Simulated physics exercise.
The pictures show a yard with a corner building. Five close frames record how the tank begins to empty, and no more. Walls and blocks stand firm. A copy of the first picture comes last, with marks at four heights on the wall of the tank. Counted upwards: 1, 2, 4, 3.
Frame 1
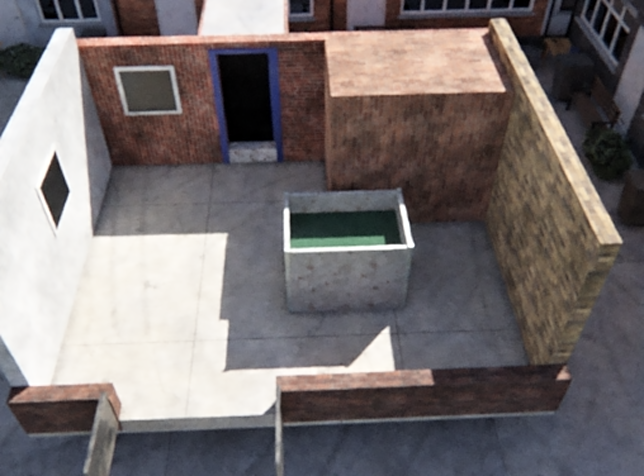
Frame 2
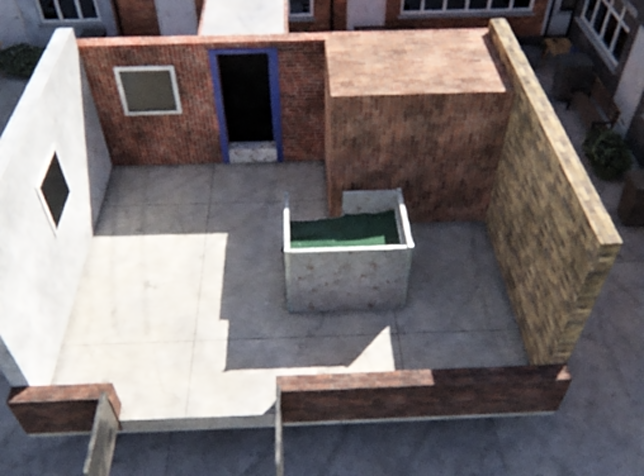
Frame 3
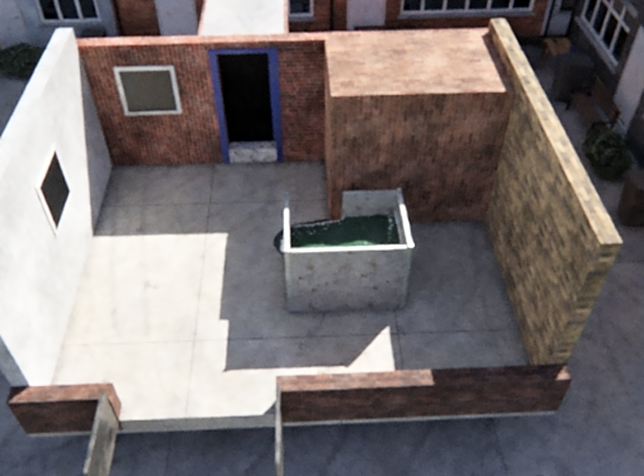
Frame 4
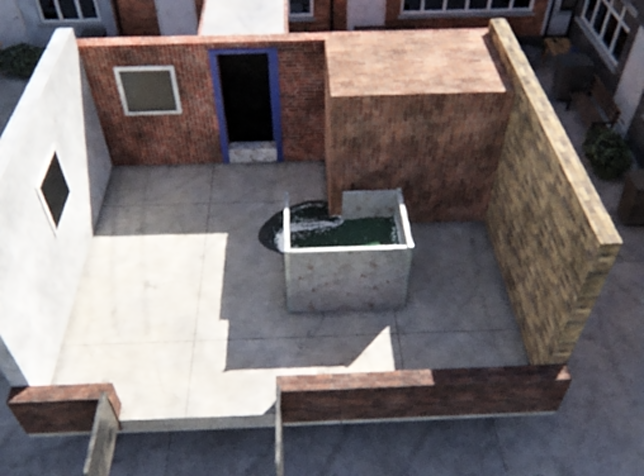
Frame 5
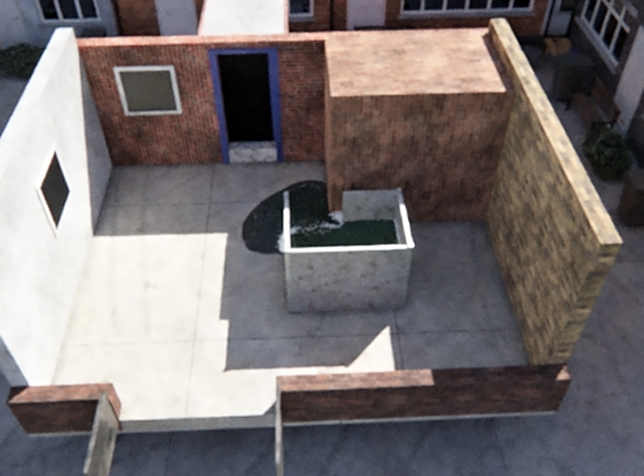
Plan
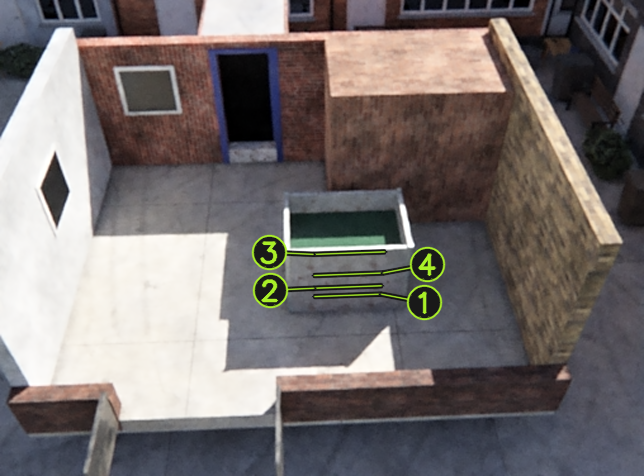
In a walled yard with a corner building, part of the back of a concrete tank gave way, and dark green water poured out and spread over the ground behind it and to the left.
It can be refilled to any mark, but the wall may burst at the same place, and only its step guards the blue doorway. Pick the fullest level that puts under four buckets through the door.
Mark 4.
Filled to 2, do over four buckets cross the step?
No.
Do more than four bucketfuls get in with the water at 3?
Yes, it does.
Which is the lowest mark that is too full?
Mark 3.
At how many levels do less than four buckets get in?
Three.
On the marked copy, 1 at (347, 295); 2 at (348, 287); 3 at (349, 253); 4 at (348, 274); from the bottom up 1, 2, 4, 3.
With 1, nothing gets over.
With 2, nothing gets over.
With 3, about 8 bucketfuls get in.
With 4, a splash gets over, under a bucket.
